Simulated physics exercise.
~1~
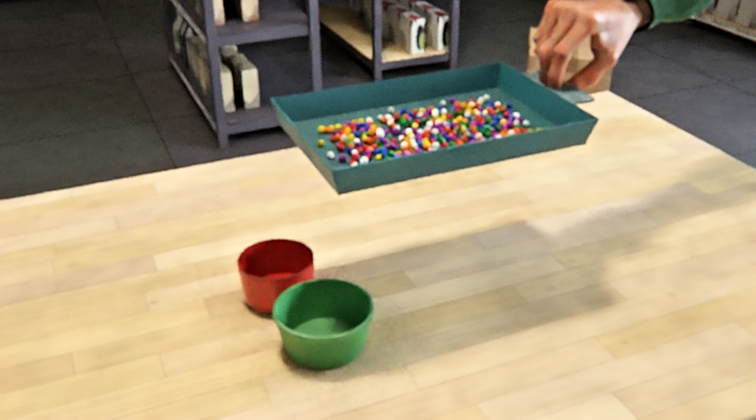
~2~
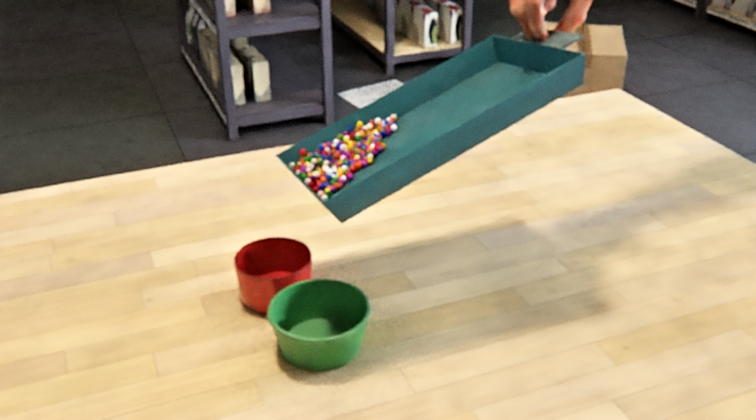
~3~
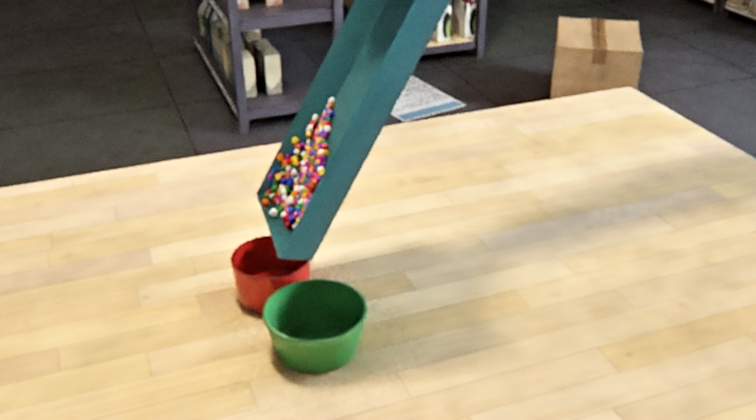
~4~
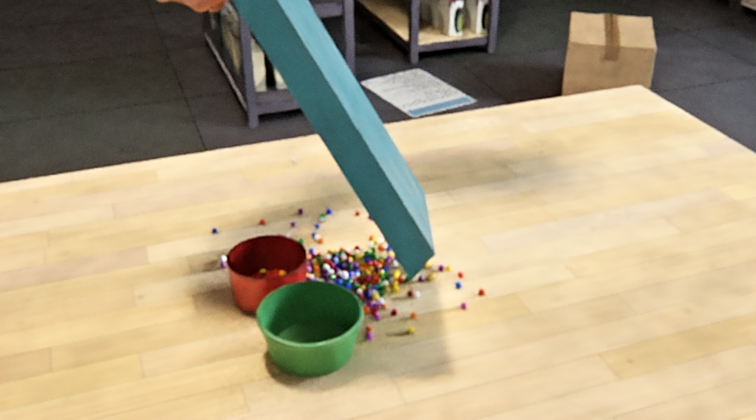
To begin with, a hand holds a teal tray of small multicoloured beads above a wooden table, where a red dish and a green dish stand close together. The tray tips down to the left, and the beads slide into a heap at its low end. It then swings much steeper, with the beads bunched near the lower edge just above the red dish. Tipped past upright, the tray spills its load onto the table. At the end, nearly all the beads lie scattered behind and beside the dishes, a few sit in the red one, and the green one remains empty.
